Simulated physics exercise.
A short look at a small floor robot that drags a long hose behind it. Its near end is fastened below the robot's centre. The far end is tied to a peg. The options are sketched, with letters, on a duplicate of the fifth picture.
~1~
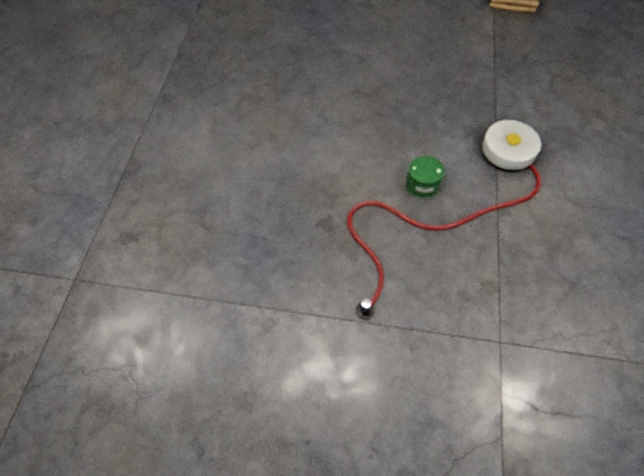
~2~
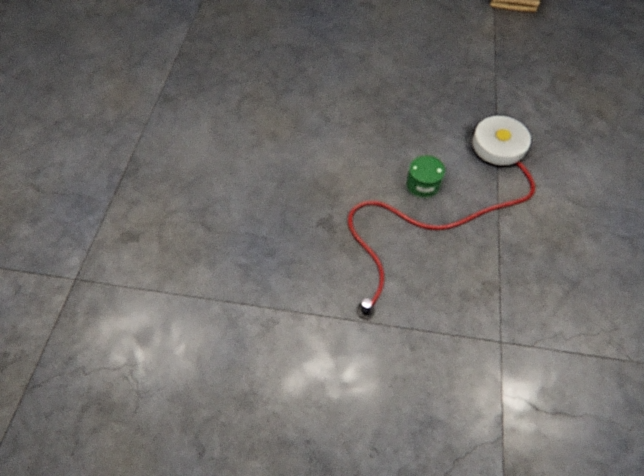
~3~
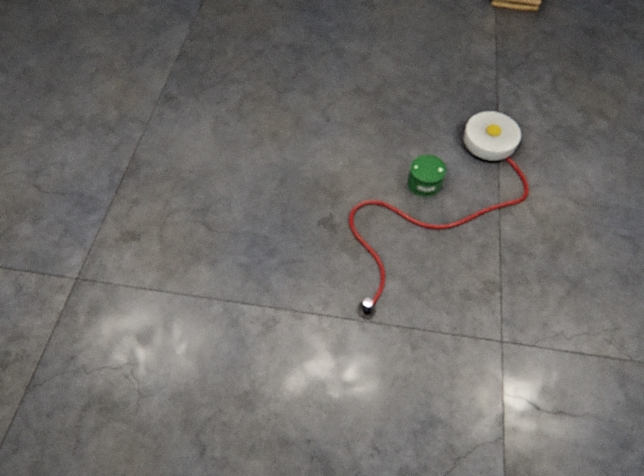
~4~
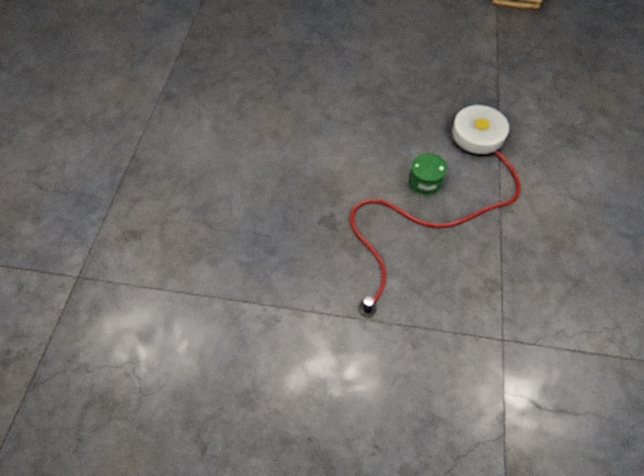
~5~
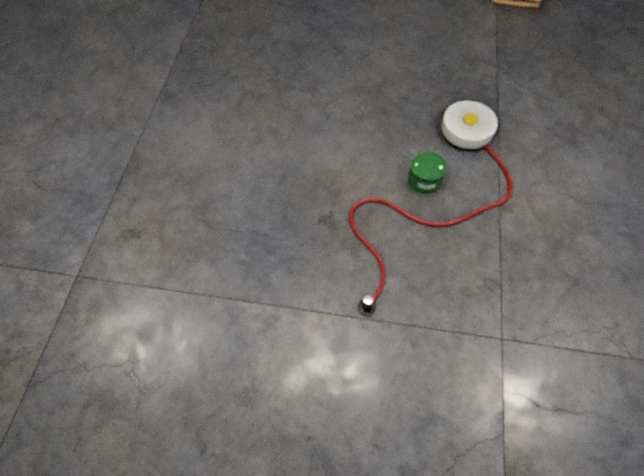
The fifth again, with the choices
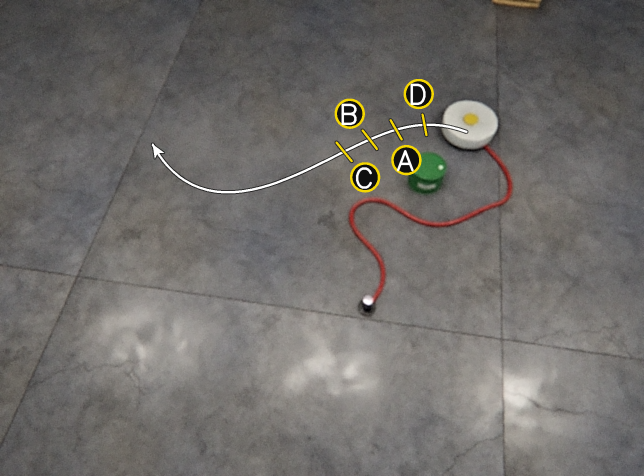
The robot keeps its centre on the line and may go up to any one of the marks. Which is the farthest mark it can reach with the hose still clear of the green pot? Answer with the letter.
It can go as far as B.
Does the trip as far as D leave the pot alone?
Yes.
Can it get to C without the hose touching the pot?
For that mark, no.
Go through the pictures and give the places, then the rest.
In the first picture, peg (366, 307); green pot (425, 177); robot (511, 146).
In the second picture, robot (501, 141); green pot (425, 177).
In the third picture, robot (491, 137); green pot (426, 176).
In the fourth picture, robot (480, 130); green pot (427, 174).
In the fifth picture, robot (469, 126); green pot (427, 174); peg (368, 304).
On the copy, A at (396, 130); B at (370, 140); C at (344, 152); D at (425, 125); the route from (467, 132) via (303, 172) to (153, 145).
On B. First, robot (432, 118), middle of the hose (418, 221).
Then, robot (397, 123), middle of the hose (418, 221).
Finally, robot (370, 133), middle of the hose (418, 221); nothing has been touched.
By contrast, A is safe but short; C brings the hose against the pot; D is safe but short.
